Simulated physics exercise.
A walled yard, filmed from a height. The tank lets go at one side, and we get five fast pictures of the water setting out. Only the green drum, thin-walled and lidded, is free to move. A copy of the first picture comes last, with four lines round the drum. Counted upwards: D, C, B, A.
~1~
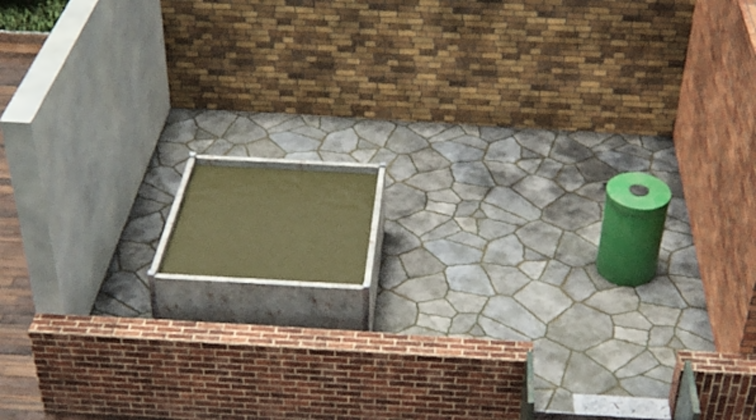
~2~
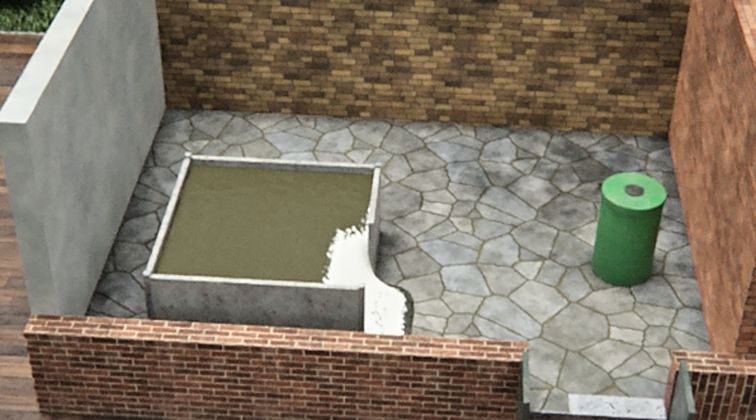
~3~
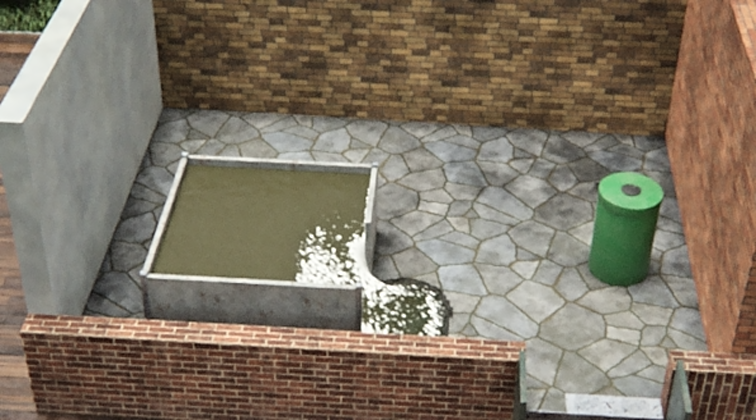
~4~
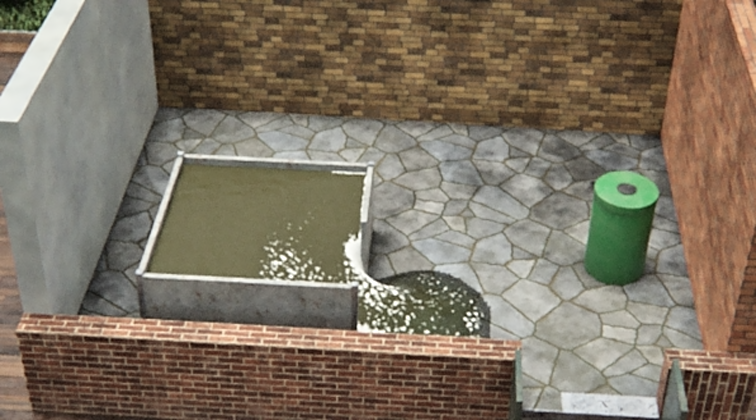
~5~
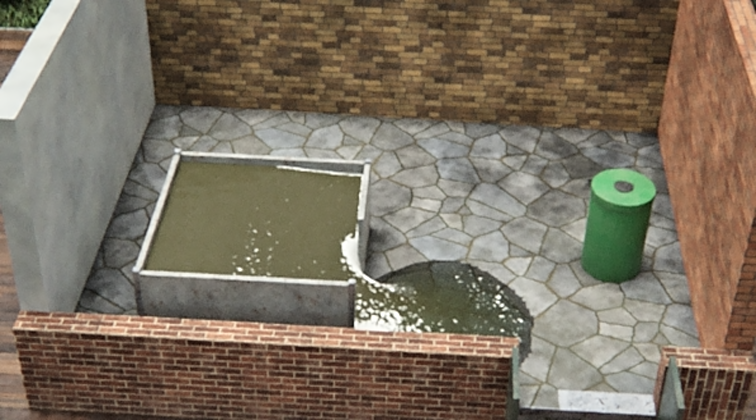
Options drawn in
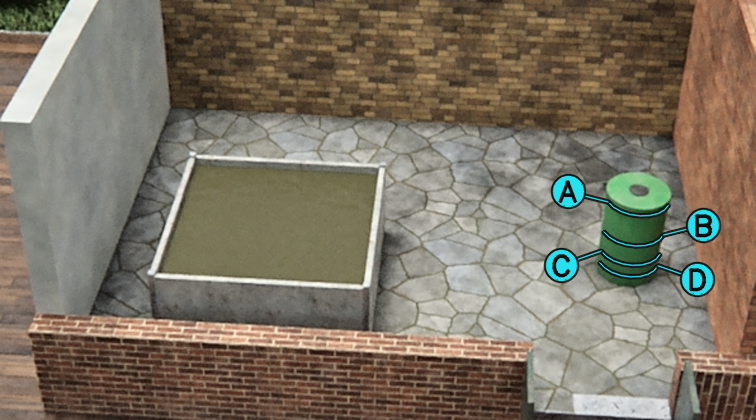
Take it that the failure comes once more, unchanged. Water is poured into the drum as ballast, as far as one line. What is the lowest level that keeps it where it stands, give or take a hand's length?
It is B.
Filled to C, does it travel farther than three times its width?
No.
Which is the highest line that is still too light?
C it is.
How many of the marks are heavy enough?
Two of the four.
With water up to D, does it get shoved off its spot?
Yes, that goes wrong.
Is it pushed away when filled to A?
No, not at all.
On the marked copy, A at (640, 215); B at (635, 246); C at (632, 265); D at (630, 276); from the bottom up D, C, B, A.
With A, it does not move.
With B, it does not move.
With C, it is pushed about its own width away.
With D, it is pushed about 4 times its own width away.
